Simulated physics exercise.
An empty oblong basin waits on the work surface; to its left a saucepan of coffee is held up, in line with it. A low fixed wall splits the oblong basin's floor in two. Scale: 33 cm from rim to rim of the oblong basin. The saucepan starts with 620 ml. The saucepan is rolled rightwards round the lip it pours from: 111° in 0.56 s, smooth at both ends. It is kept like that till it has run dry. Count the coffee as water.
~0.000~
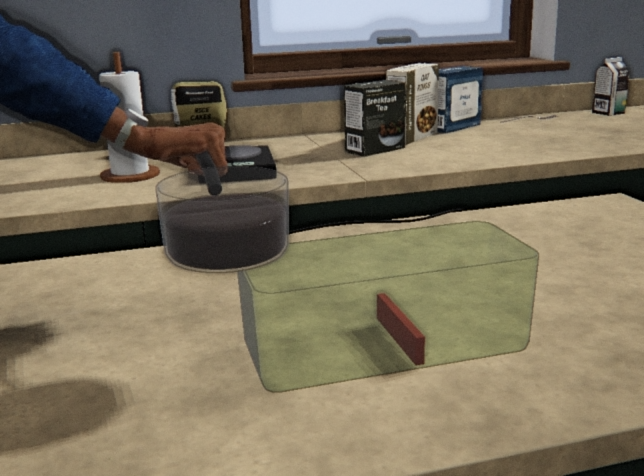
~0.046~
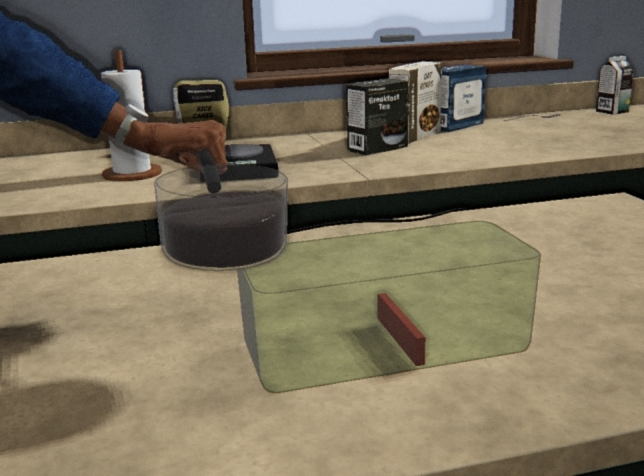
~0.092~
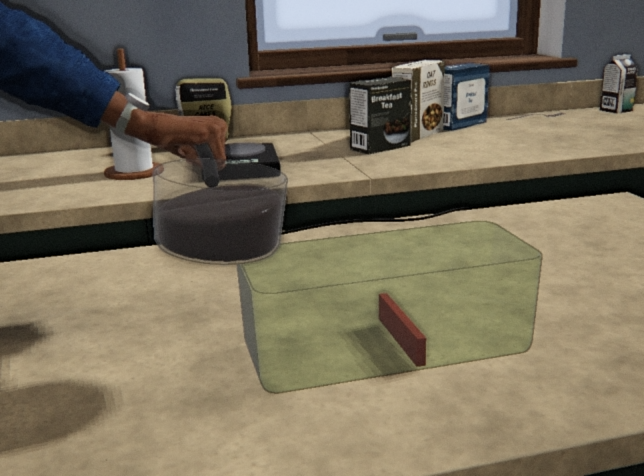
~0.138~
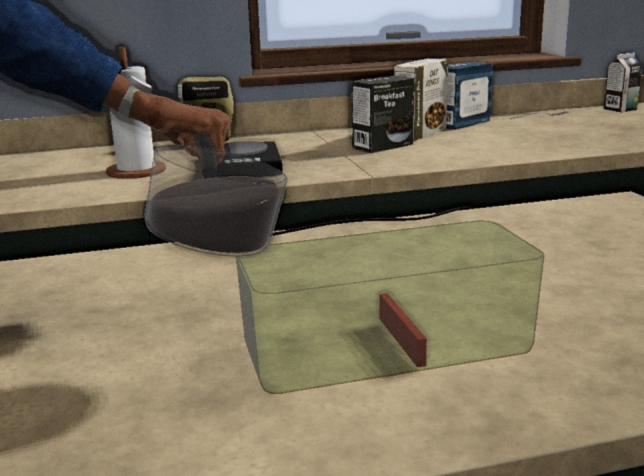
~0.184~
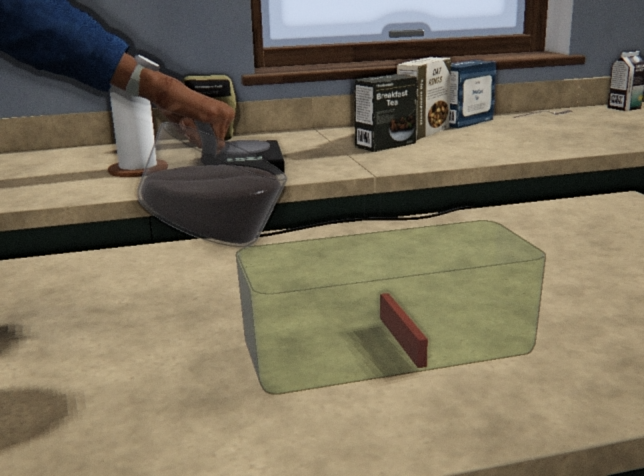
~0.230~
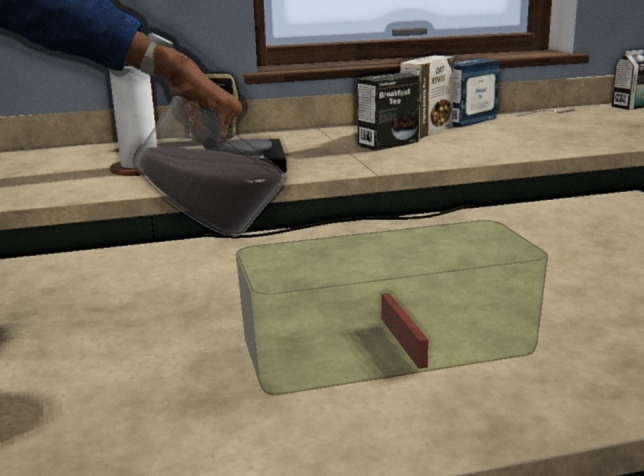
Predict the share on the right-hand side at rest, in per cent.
About 28 per cent.
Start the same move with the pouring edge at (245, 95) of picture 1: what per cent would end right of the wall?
Then about 20 per cent.
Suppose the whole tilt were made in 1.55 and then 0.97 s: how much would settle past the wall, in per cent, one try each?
In turn about 5 and 15 per cent.
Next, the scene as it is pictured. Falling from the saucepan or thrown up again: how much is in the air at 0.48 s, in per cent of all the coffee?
Near 52 in a hundred.
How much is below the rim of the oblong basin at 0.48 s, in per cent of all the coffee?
Some 4 per cent.
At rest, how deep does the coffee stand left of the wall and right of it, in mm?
Some 18 mm on the left and 10 mm on the right.
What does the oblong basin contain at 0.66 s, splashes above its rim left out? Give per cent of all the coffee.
About 84 per cent.
By 0.48 s the tilt is 105° and 44 per cent is still to pour, 4 is left of the wall and 0 right of it.
By 0.66 s the tilt is 111° and 3 per cent is still to pour, 56 is left of the wall and 29 right of it.
By 0.85 s the tilt is 111° and 0 per cent is still to pour, 65 is left of the wall and 23 right of it.
By 1.06 s the tilt is 111° and 0 per cent is still to pour, 69 is left of the wall and 27 right of it.
At rest 68 per cent lies left of the wall, 28 right of it and 3 outside.
